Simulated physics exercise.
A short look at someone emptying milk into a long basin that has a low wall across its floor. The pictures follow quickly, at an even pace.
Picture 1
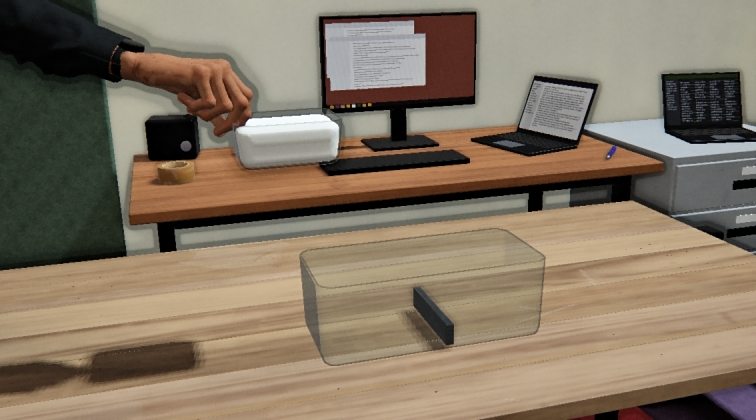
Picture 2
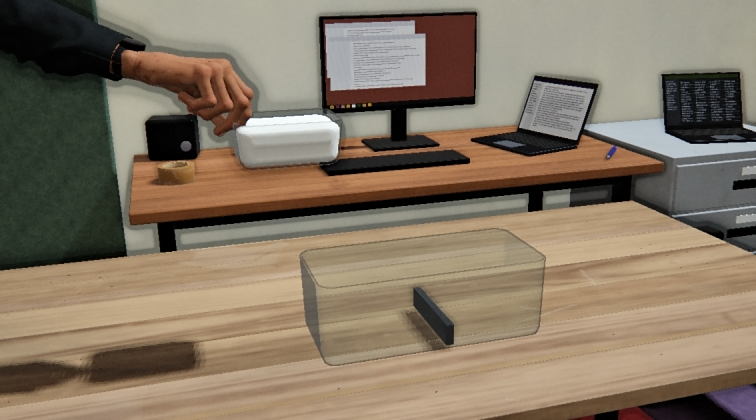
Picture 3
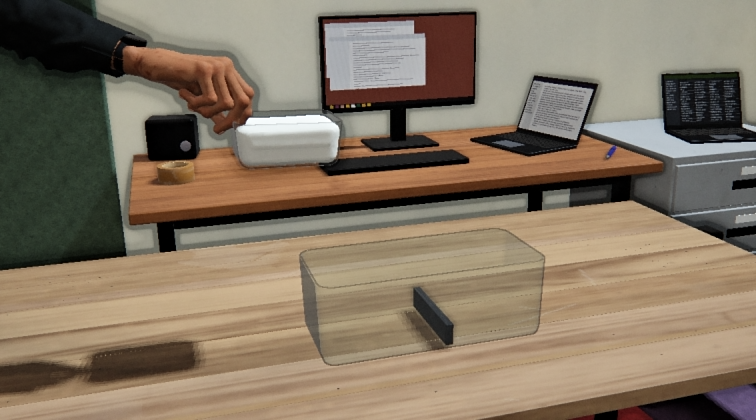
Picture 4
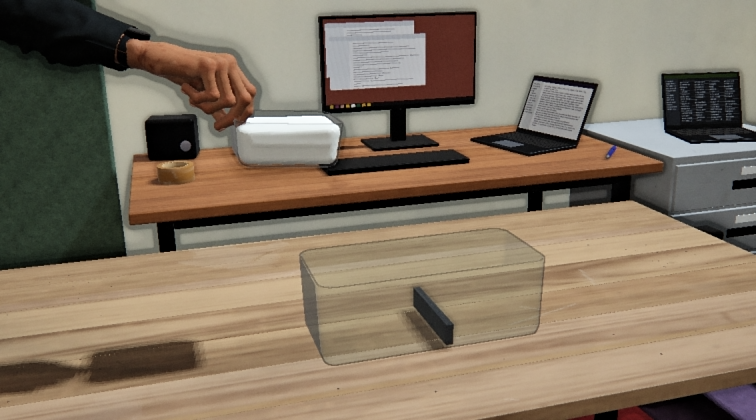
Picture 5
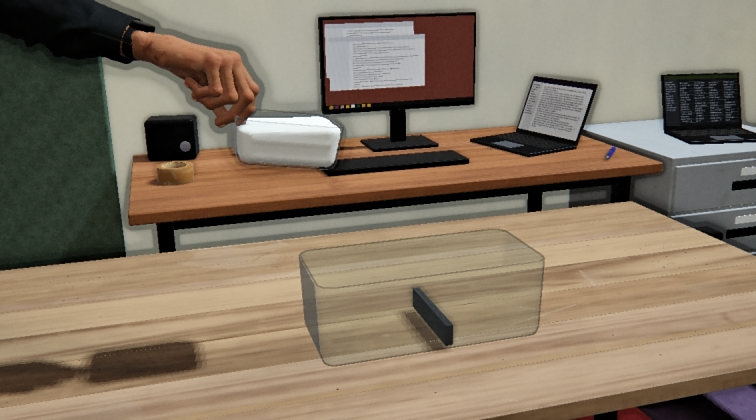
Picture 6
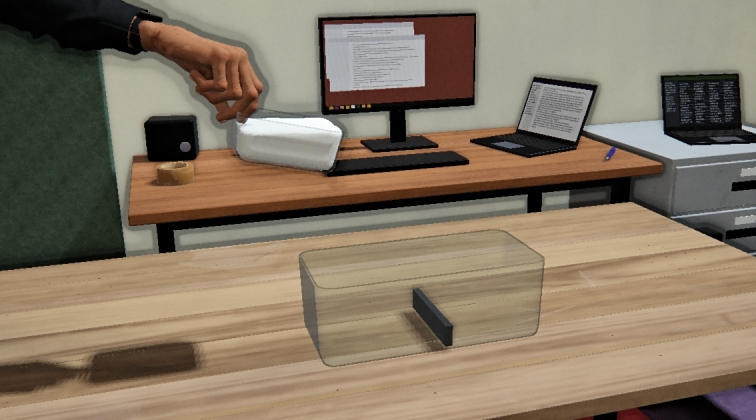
We see a hand holding a white container above a long, see-through basin with a low dark wall across its floor; the container starts level, then slowly tilts, its right end dipping slightly, while the basin stays still.
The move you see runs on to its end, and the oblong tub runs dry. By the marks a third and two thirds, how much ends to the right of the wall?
In the end not even a third is right of the wall.
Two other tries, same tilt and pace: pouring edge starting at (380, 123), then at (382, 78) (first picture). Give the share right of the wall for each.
The first gives 55 %, the second 65 %.
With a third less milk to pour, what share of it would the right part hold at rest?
Some 10 per cent.
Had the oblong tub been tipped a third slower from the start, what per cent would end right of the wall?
It comes to 10 per cent or so.
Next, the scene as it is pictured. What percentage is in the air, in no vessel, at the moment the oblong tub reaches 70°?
About 50 per cent.
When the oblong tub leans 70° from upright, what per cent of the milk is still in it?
About 30 per cent.
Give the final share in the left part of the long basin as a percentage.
Roughly 85 in a hundred.
A moment on, the oblong tub is tipped part way and 30 per cent is still to pour, 19 is left of the wall and 0 right of it.
Next, the oblong tub is tipped right over and 4 per cent is still to pour, 78 is left of the wall and 9 right of it.
Then the oblong tub is tipped right over and 0 per cent is still to pour, 85 is left of the wall and 13 right of it.
Later the oblong tub is tipped right over and 0 per cent is still to pour, 85 is left of the wall and 13 right of it.
At rest 85 per cent lies left of the wall, 13 right of it and 2 outside.
